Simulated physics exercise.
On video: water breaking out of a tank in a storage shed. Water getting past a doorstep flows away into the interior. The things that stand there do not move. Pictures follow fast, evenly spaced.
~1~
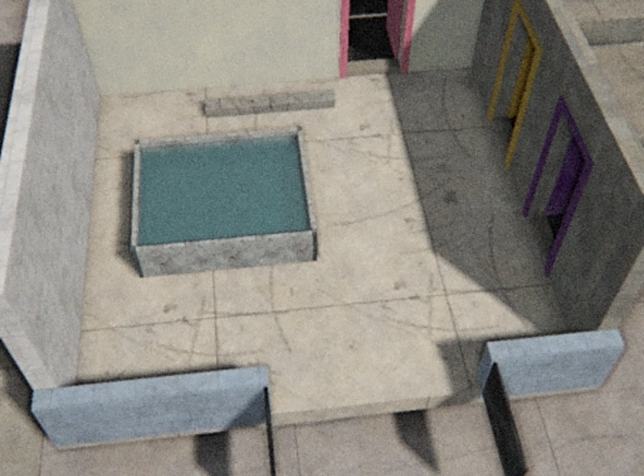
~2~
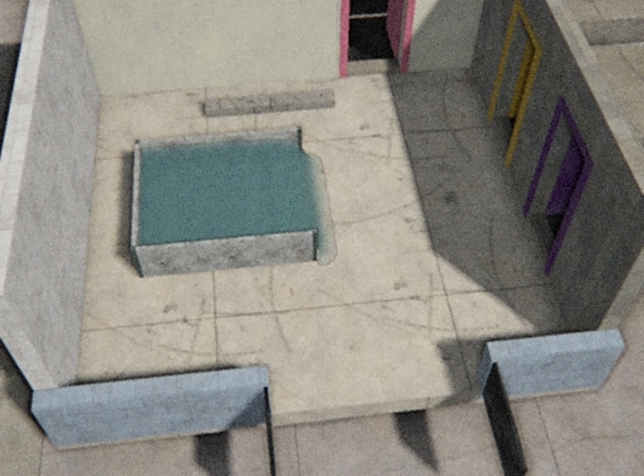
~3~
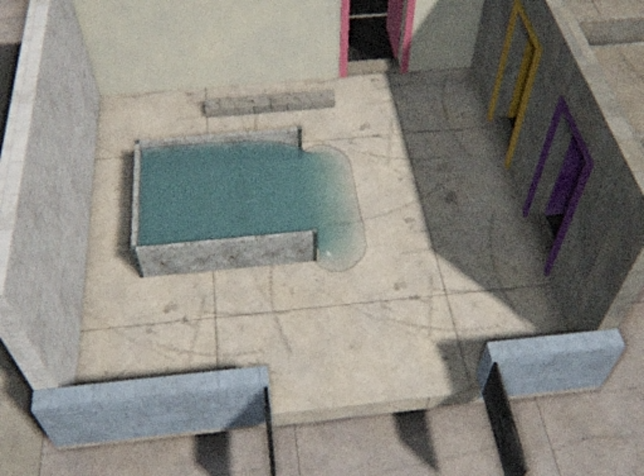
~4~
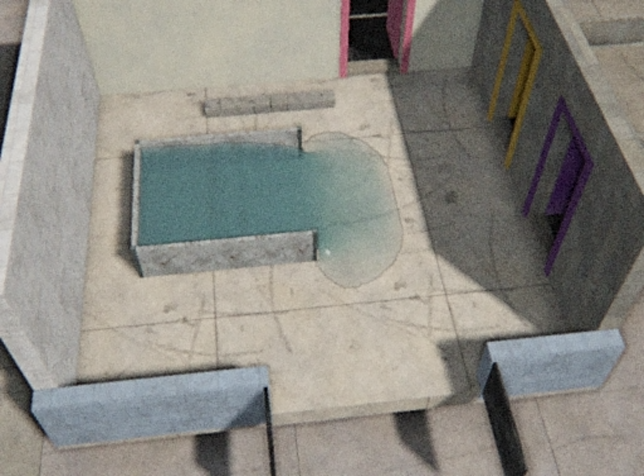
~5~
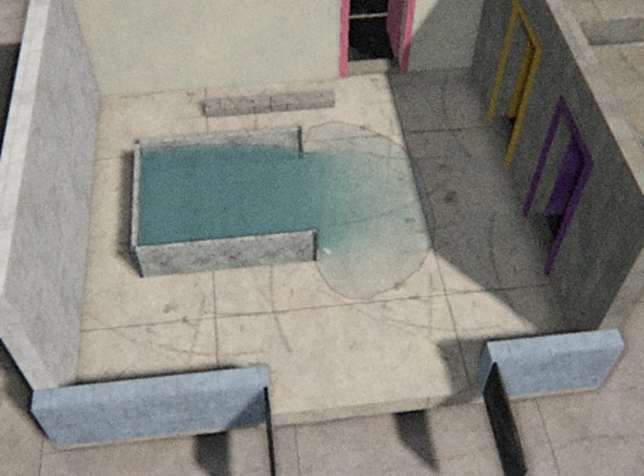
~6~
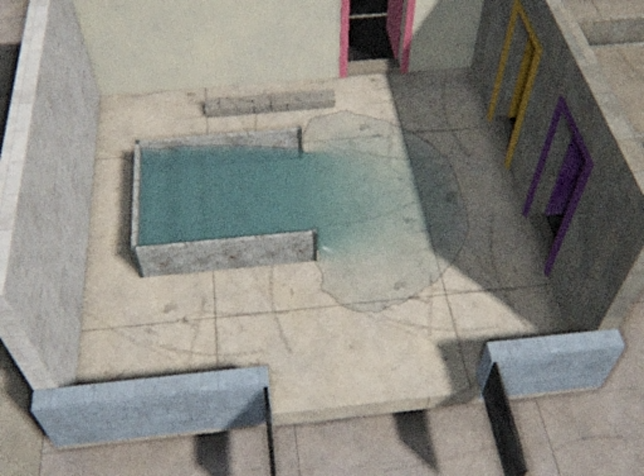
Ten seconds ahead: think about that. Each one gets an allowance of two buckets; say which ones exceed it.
Going through them: The pink door does not exceed it; the yellow door exceeds it; the purple door exceeds it.
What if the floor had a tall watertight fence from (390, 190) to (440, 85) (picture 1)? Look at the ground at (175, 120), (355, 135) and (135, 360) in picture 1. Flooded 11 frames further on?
In turn: Dry, covered, free of water.
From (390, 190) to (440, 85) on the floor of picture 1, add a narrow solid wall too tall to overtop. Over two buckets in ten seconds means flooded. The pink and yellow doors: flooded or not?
My take is that the pink door crosses the threshold while the yellow door misses the threshold.
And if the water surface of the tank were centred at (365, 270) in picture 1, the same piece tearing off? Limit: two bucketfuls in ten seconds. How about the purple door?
Note: Purple door door, limit exceeded.
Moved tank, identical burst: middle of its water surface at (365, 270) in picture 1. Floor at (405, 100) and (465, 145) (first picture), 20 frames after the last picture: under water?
I'd say swamped for the first and swamped for the second.
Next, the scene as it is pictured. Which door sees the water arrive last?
It would be the pink one.
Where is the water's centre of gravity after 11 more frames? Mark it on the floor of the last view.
The centre of mass sits at about (339, 202).
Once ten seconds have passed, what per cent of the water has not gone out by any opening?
Roughly 78 per cent.
A moment on, water covers 35 % of the floor; the pink door not reached, the yellow door under two buckets in, the purple door under two buckets in.
Next, water covers 45 % of the floor; the pink door wet at the sill, nothing in, the yellow door over two buckets in, the purple door over two buckets in.
Then, water covers 45 % of the floor; the pink door wet at the sill, nothing in, the yellow door far over two buckets in, the purple door far over two buckets in.
Later, water covers 80 % of the floor; the pink door under two buckets in, the yellow door far over two buckets in, the purple door far over two buckets in.
In the end, water covers 95 % of the floor; the pink door under two buckets in, the yellow door far over two buckets in, the purple door far over two buckets in.
